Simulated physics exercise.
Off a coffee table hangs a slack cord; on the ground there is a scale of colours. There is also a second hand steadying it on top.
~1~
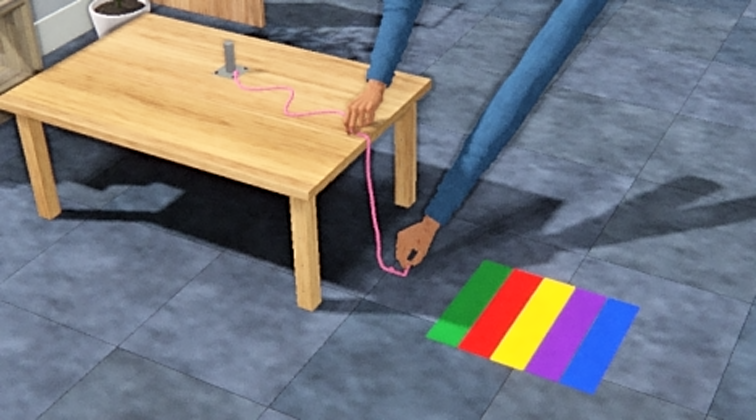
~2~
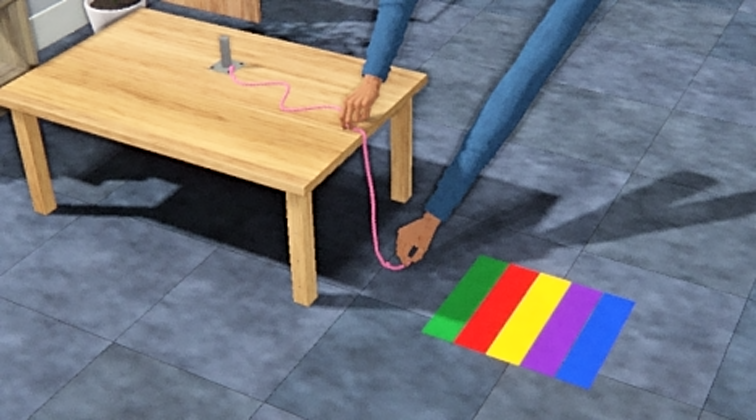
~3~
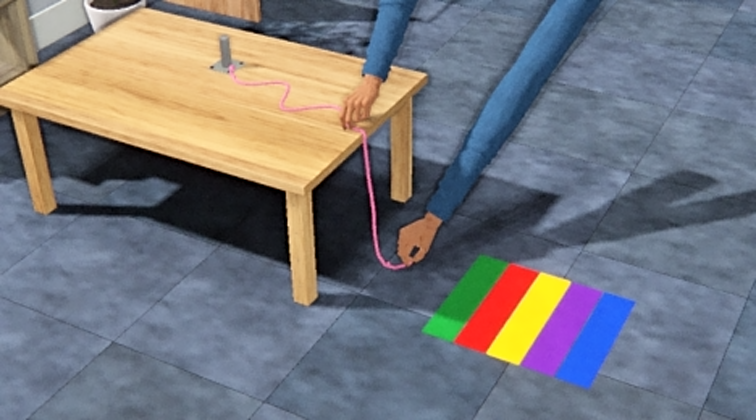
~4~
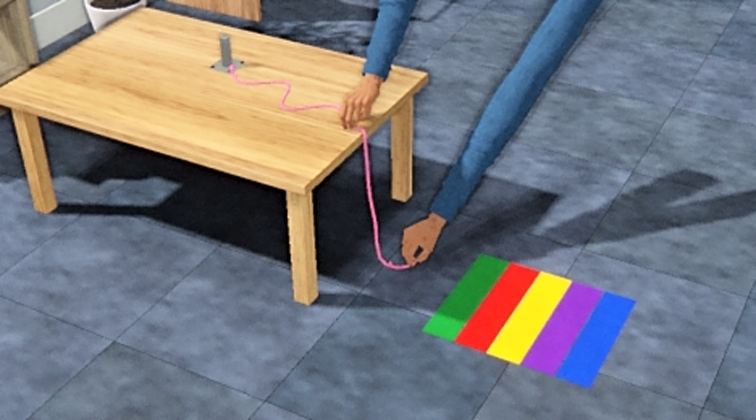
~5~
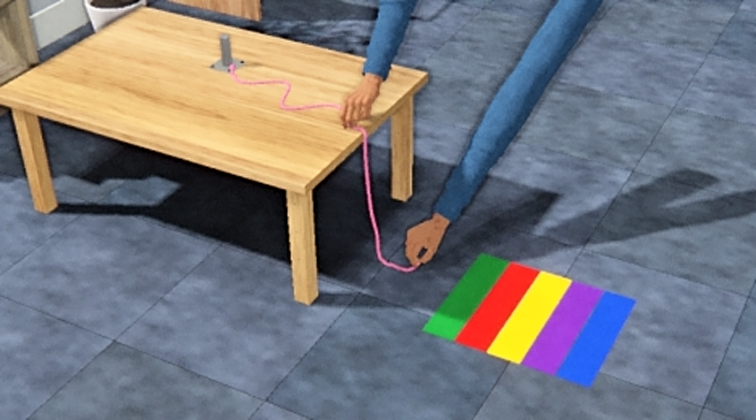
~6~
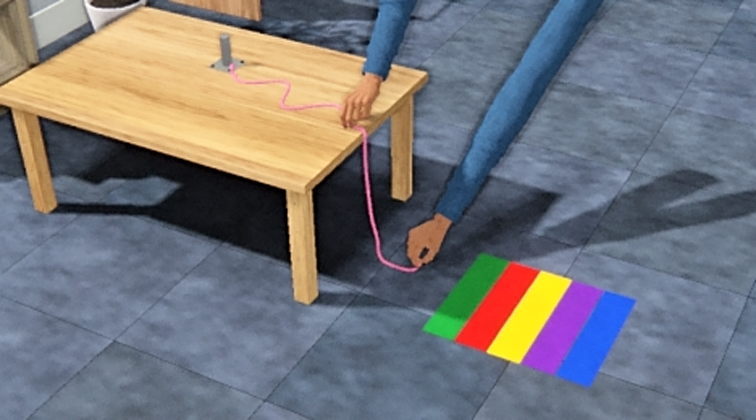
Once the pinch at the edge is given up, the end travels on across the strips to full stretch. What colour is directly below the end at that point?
The colour below it is purple.
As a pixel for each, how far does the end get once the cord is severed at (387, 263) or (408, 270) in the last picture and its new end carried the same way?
Near (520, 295) and (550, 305).
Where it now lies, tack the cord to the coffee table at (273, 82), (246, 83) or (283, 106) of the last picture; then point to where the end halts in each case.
Estimated pixels in sequence: (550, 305), (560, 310) and (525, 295).
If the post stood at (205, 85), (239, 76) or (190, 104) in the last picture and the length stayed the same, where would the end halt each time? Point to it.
Respectively (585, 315), (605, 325) and (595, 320).
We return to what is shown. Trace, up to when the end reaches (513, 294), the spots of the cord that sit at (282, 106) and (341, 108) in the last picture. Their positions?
One heads to (325, 108) and the other heads to (371, 134).
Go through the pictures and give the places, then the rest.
In the first frame, end (408, 266); green (452, 327); red (484, 338); yellow (517, 349); purple (550, 360); blue (585, 372).
In the second frame, end (409, 263); cord through (236, 81) (288, 91) (313, 108) (354, 129) (372, 190) (376, 246).
In the third frame, end (410, 263).
In the fourth frame, end (414, 263); cord through (236, 80) (289, 90) (313, 107) (354, 128) (369, 188) (377, 245).
In the fifth frame, end (418, 264).
In the sixth frame, end (420, 264); cord through (236, 79) (289, 90) (313, 106) (354, 127) (368, 187) (378, 244).
Soon after, end near (513, 294); over red.
Then, end near (550, 305); over yellow.
At full stretch, end near (573, 312); over purple. It gets as far as the purple strip.
